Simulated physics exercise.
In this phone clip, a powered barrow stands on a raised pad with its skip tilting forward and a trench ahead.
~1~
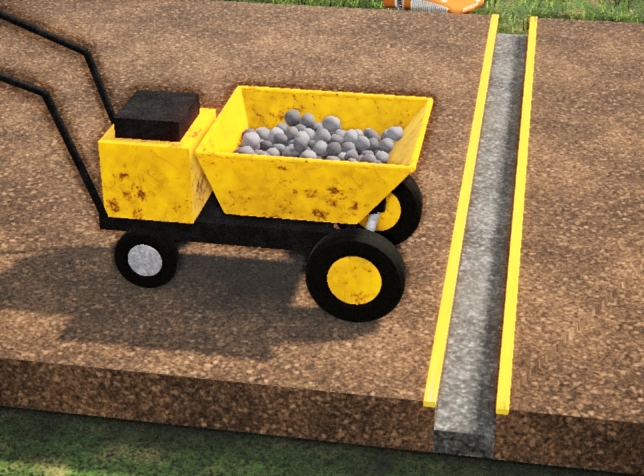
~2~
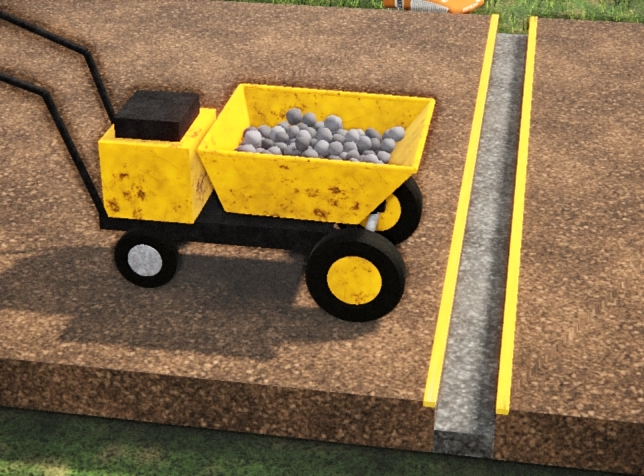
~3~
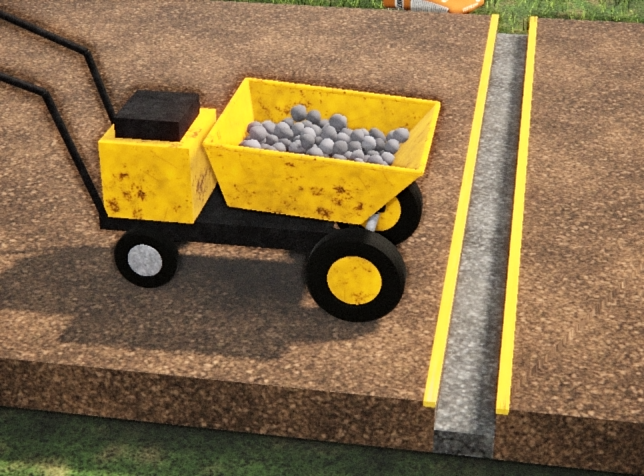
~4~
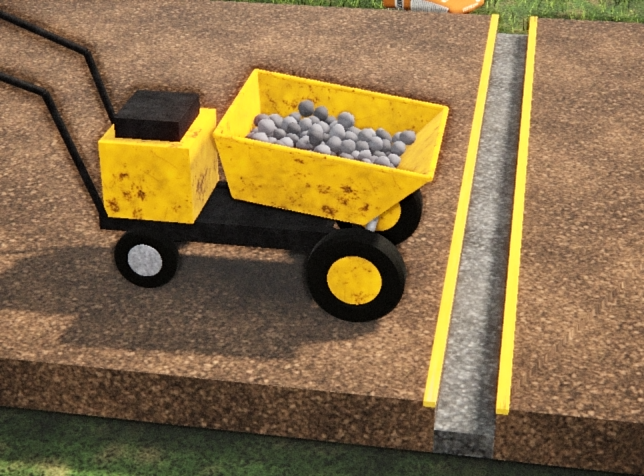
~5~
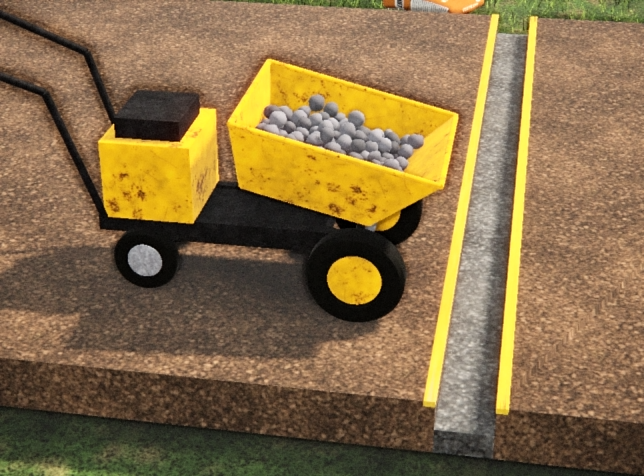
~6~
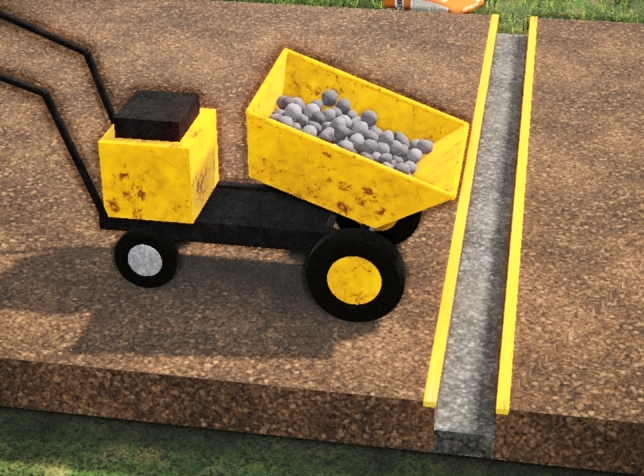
A yellow skip full of round grey cobbles tilts steadily forward on a powered barrow.
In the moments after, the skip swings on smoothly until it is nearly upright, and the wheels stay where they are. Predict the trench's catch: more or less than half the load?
The trench catches less than half of the load.
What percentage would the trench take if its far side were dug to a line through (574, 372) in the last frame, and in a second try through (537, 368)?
Roughly 90 percent first and 60 percent second.
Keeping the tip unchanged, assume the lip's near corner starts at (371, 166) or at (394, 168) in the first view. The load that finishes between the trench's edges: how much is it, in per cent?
Position 1 near 70 %, position 2 near 50 %.
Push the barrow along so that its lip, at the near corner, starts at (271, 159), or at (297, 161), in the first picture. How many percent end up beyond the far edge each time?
Near 0 and 0 percent respectively.
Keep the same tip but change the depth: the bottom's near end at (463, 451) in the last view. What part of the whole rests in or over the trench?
I'd put it at some 10 in a hundred.
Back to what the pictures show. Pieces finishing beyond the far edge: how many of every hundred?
Share of load: Near 75 %.
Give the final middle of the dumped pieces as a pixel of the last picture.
(553, 288).
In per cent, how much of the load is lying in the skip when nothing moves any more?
Close to 15 per cent.
Just after the last frame, skip tipped steeply; every one in the skip.
A moment on, skip tipped right over; roughly two thirds in the skip; just a few in or heaped over the trench; roughly a quarter beyond it.
Further on, skip tipped right over; roughly a quarter in the skip; about a tenth in or heaped over the trench; roughly two thirds beyond it.
When it is over, skip tipped right over; about a tenth in the skip; about a tenth in or heaped over the trench; the larger part beyond it.
